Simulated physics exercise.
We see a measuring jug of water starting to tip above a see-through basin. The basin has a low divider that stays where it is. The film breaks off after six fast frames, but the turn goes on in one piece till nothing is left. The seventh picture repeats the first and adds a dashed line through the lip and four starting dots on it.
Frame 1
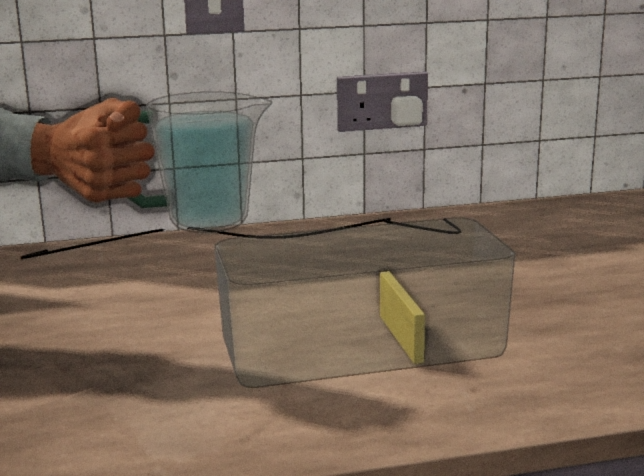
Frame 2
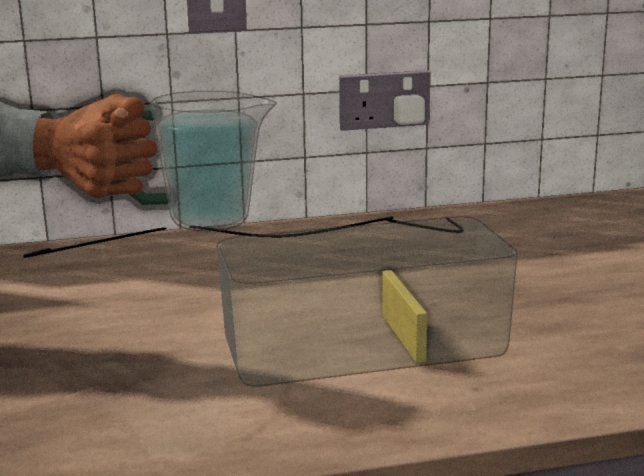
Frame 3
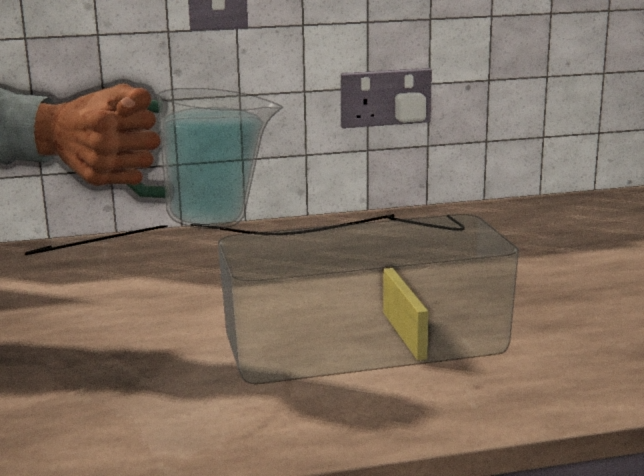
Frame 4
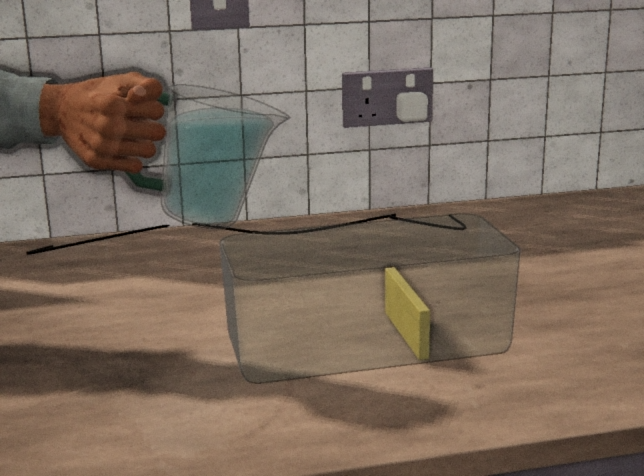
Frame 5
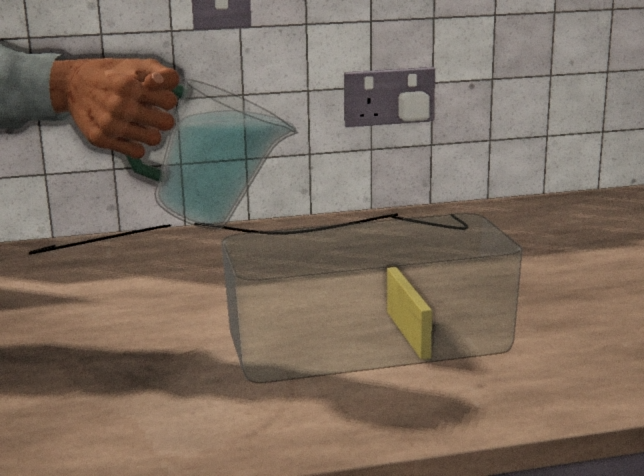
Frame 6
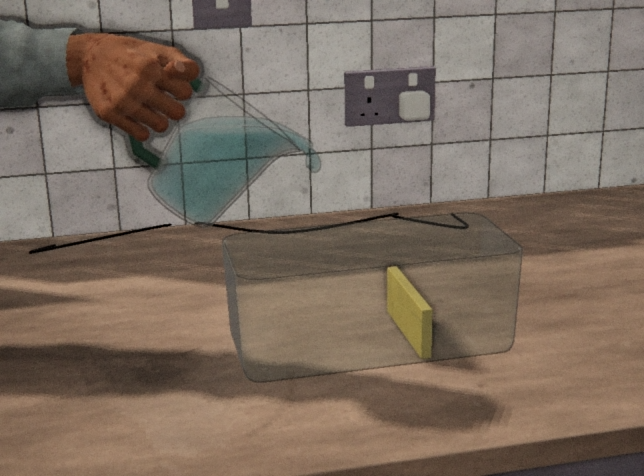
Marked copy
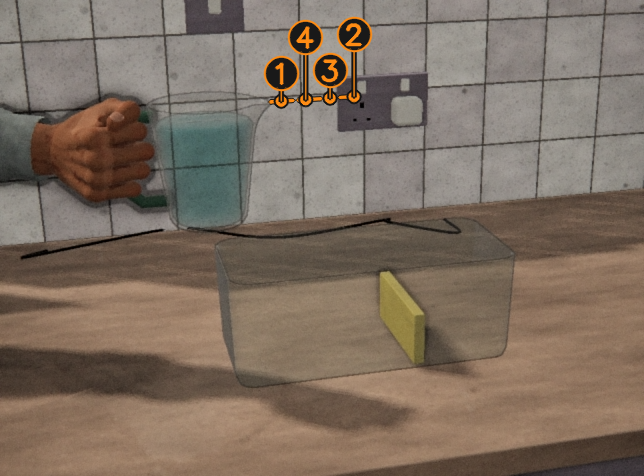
In this clip, a hand holds a clear measuring jug of blue-green water above a see-through basin with a yellow wall inside, then gradually tilts it to the right until water slips just over the lip.
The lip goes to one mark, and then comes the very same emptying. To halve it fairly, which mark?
Dot 2 does it best.
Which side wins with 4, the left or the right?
The left one.
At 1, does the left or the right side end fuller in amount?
The left side.
In orange, 1 at (281, 101); 2 at (354, 96); 3 at (330, 98); 4 at (305, 99).
With 1, about 97 % ends left of the wall and 3 % right of it.
With 2, about 50 % ends left of the wall and 49 % right of it.
With 3, about 81 % ends left of the wall and 17 % right of it.
With 4, about 96 % ends left of the wall and 3 % right of it.
